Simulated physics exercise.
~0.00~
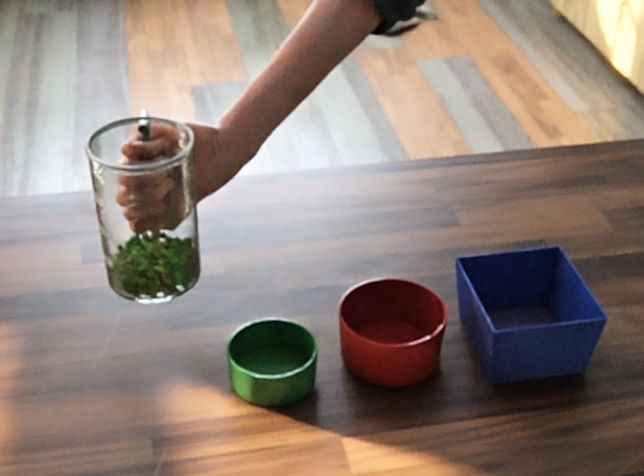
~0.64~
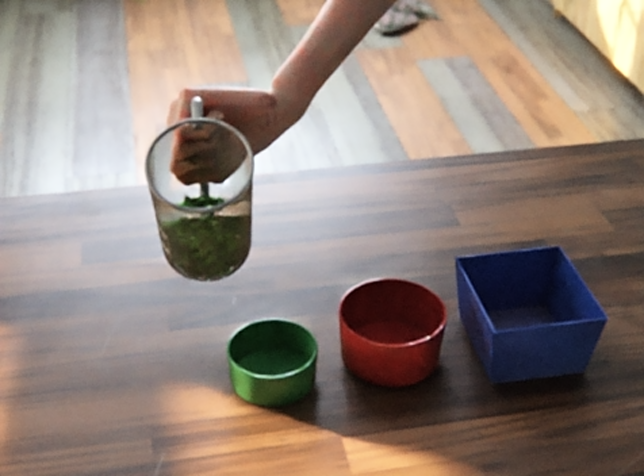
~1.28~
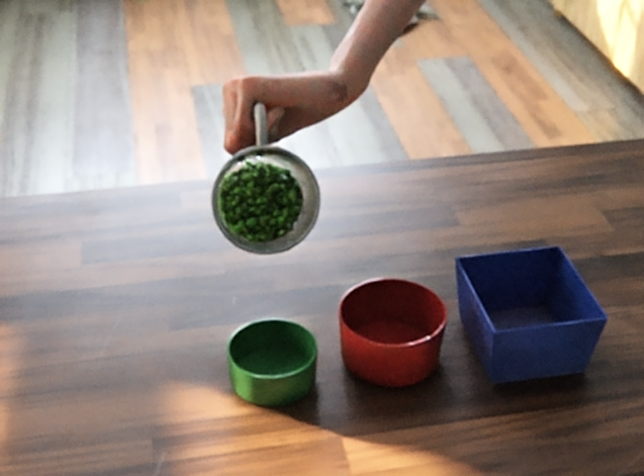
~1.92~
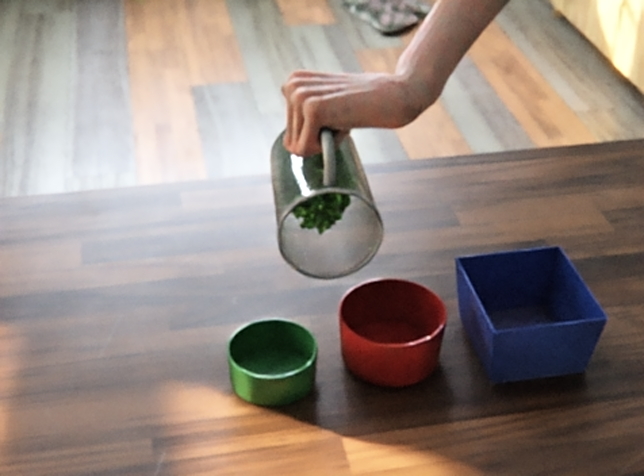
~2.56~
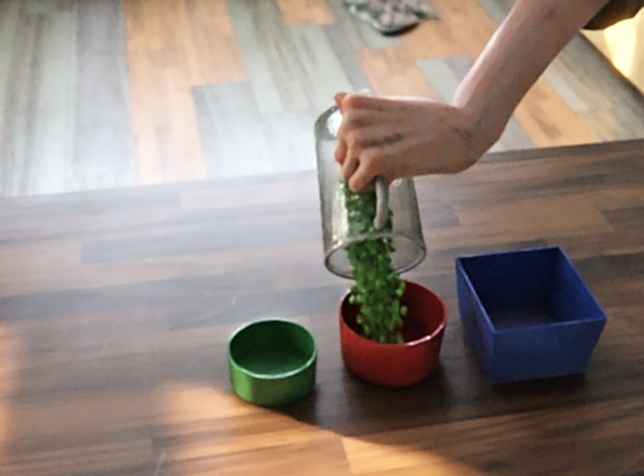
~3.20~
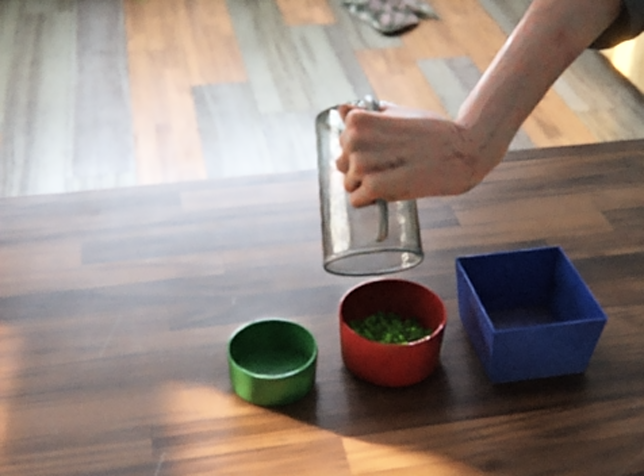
To begin with, a hand holds a clear jug with small green peas at the bottom, above a dark wooden table where a green dish, a red dish and a blue square tin stand in a row. The hand moves the jug to the right and begins to tip it, its mouth turning toward the viewer. Carried over the red dish, the jug leans further until its mouth points downward. The peas then pour in a thick stream into the red dish. Finally, the jug is empty, still held tilted above, and the peas rest in the red dish, while the green dish and blue tin remain empty.
